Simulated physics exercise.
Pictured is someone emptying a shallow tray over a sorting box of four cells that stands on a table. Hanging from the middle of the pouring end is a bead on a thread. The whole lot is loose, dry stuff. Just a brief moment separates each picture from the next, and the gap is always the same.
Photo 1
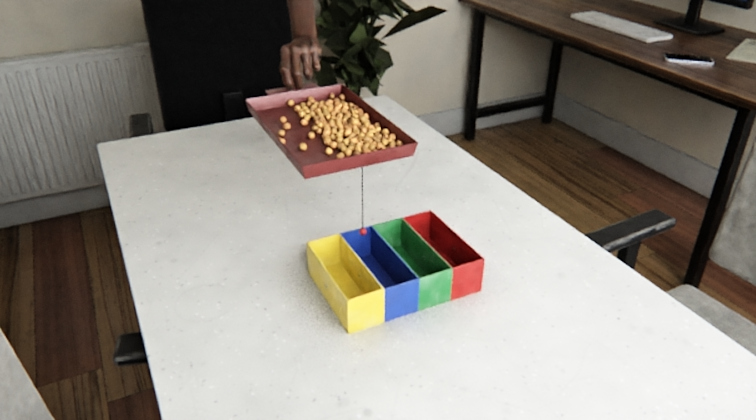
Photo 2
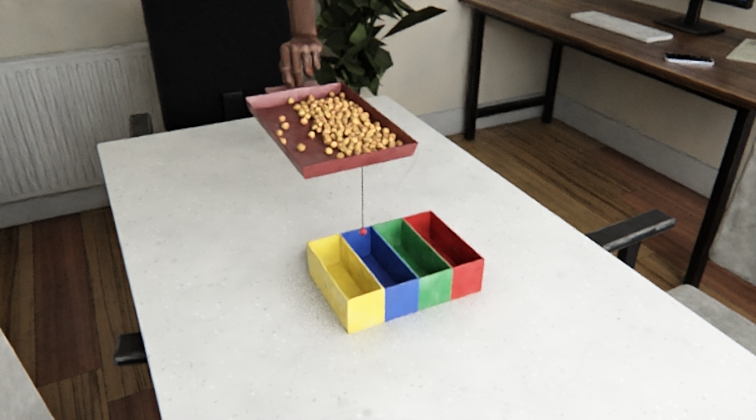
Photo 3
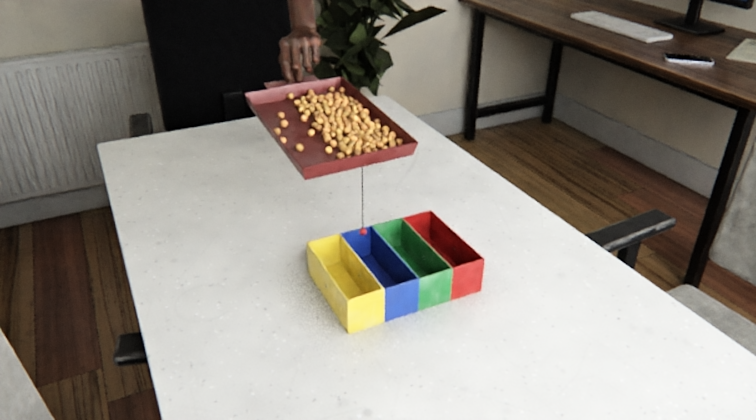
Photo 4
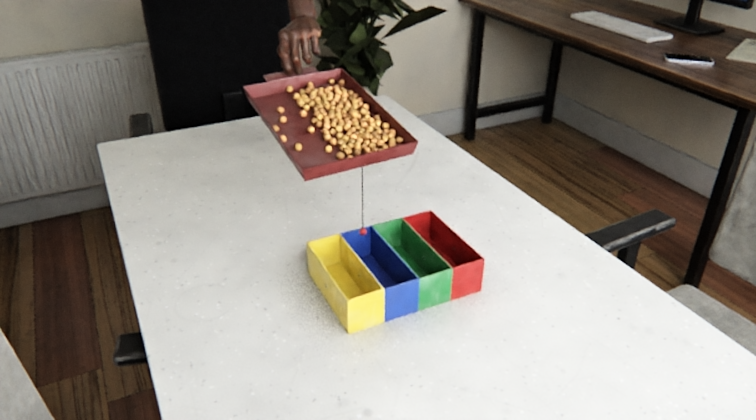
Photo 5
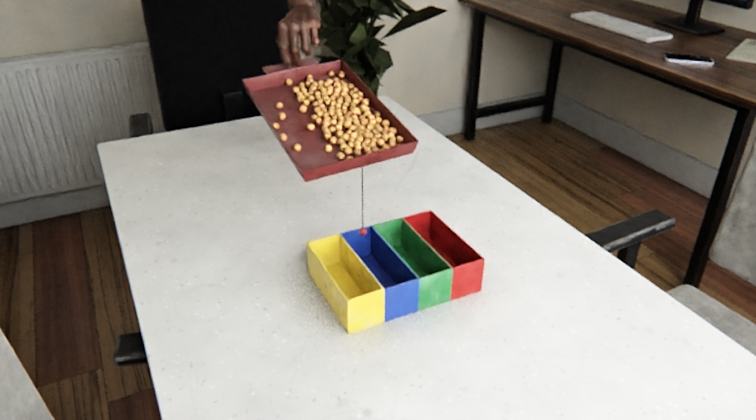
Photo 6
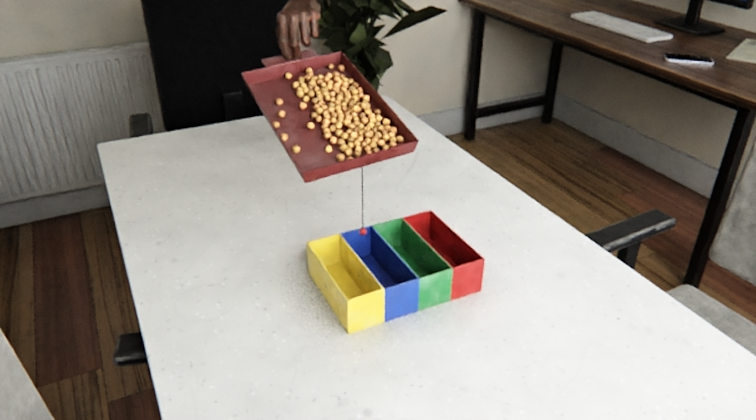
A hand slowly raising the back of a red tray of round wooden beads above a yellow, blue, green and red sorting box.
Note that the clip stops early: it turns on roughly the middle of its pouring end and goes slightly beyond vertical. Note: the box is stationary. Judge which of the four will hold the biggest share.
I would say the yellow cell.
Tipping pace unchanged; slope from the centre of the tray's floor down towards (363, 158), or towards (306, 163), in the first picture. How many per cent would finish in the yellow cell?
10 % then 30 %, roughly.
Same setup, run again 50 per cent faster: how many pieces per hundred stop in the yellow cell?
About 40 %.
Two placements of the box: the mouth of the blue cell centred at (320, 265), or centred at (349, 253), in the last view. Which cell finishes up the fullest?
The cell in blue, then the yellow cell.
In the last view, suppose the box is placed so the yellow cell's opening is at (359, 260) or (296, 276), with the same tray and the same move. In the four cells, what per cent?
Near 30 and 90 percent respectively.
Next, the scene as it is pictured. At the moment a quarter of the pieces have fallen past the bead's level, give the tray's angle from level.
That happens at close to 80 degrees.
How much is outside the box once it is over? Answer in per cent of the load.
My estimate is close to 50 %.
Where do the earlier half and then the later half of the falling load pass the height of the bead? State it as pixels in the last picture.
Earlier half at (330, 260), later half at (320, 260).
Shortly afterwards, tray tipped steeply; all but a few on the tray; only a few falling or outside the box.
Next, tray tipped right over; a little on the tray; near a quarter in the yellow cell; a little in the blue cell; only a few in the green cell; near half falling or outside the box.
Some moments later, tray tipped past a quarter turn; near a third in the yellow cell; a little in the blue cell; only a few in the green cell; near half falling or outside the box.
In the end, tray tipped past a quarter turn; near a third in the yellow cell; a little in the blue cell; only a few in the green cell; none at all in the red cell; near half outside the box.
